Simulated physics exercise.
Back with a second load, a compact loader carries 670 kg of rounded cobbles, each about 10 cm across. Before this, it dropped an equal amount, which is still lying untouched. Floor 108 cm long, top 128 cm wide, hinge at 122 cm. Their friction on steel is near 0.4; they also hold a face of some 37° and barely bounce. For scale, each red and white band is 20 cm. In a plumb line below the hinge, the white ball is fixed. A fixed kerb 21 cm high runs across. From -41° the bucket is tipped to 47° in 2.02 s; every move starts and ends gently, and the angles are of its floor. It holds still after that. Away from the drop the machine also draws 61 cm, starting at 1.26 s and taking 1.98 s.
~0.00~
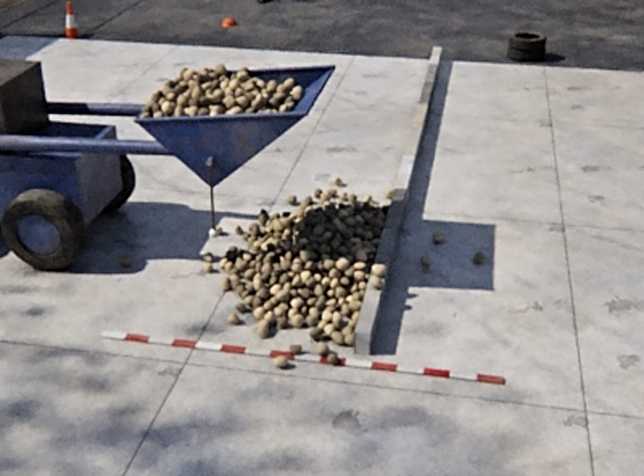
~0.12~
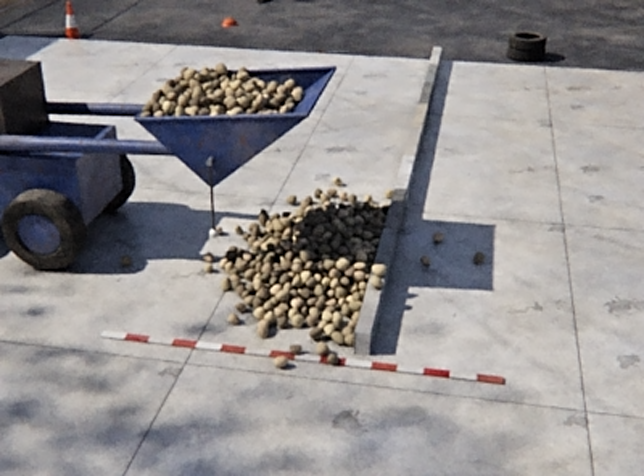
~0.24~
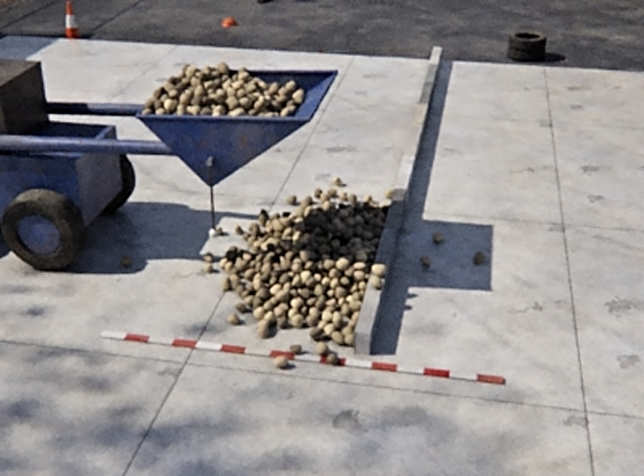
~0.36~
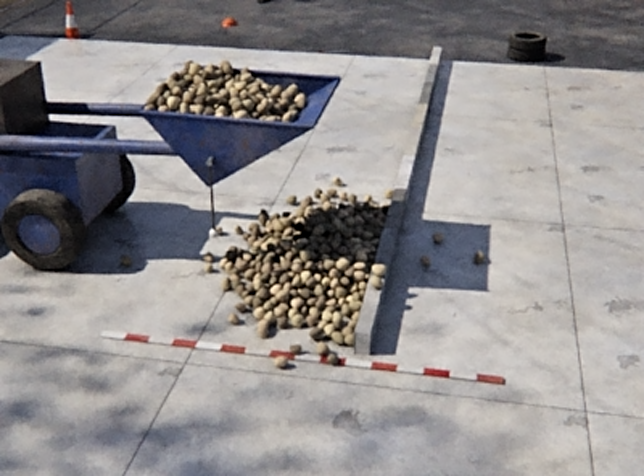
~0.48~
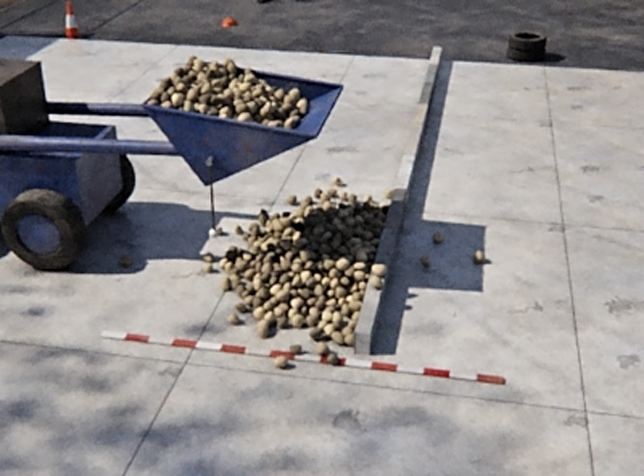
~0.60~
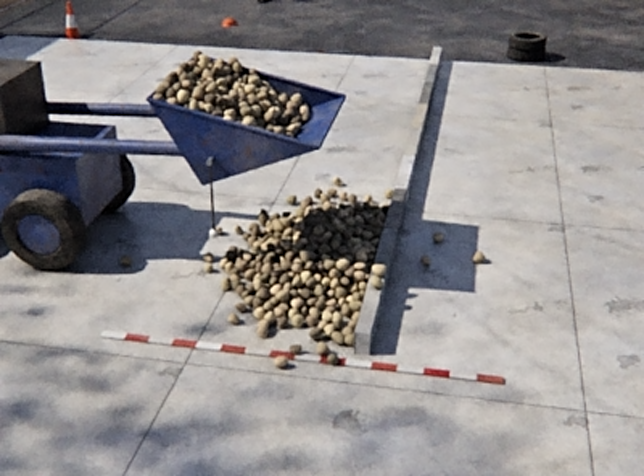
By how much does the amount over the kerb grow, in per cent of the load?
About 4 per cent.
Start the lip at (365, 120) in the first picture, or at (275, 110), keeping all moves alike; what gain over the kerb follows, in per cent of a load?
Roughly 30 and 0 percent, in that order.
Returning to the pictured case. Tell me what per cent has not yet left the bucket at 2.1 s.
Some 10 %, roughly, is held.
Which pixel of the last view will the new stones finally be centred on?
The middle lies near (307, 239) in the last picture.
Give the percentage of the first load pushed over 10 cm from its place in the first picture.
Some 15 percent, give or take.
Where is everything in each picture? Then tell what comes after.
In the first picture, the bucket is at -41°, its lip at (307, 114); the top of the load is at (220, 78). The earlier load is highest near (320, 234), 30 cm above ground level, 100 % on this side of the kerb, 1 % over the kerb.
The second picture shows lip at (308, 115), floor tilted -40°, highest stones at (217, 76); the stones move at 0.1 m/s on average.
In the third picture, the bucket is at -38°, its lip at (310, 120); the top of the load is at (206, 74); the stones move at 0.1 m/s on average.
In the fourth picture, the bucket is at -34°, its lip at (313, 127); the top of the load is at (201, 71); the stones move at 0.2 m/s on average.
The fifth picture shows lip at (317, 137), floor tilted -28°, highest stones at (196, 69); the stones move at 0.3 m/s on average.
The sixth picture shows lip at (320, 148), floor tilted -22°, highest stones at (198, 65); the stones move at 0.3 m/s on average.
After 1.5 s the floor is at 34°; in per cent of one load, 91 in the bucket, 108 on this side of the kerb, 1 over the kerb; the foremost stones are at (402, 266).
After 2.1 s the floor is at 47°; in per cent of one load, 11 in the bucket, 187 on this side of the kerb, 3 over the kerb; the foremost stones are at (431, 259).
After 3.7 s the floor is at 47°; in per cent of one load, 0 in the bucket, 196 on this side of the kerb, 5 over the kerb; the foremost stones are at (479, 280).
After 6.5 s the floor is at 47°; in per cent of one load, 0 in the bucket, 196 on this side of the kerb, 5 over the kerb; the foremost stones are at (479, 280). Net gain over the kerb, 4.
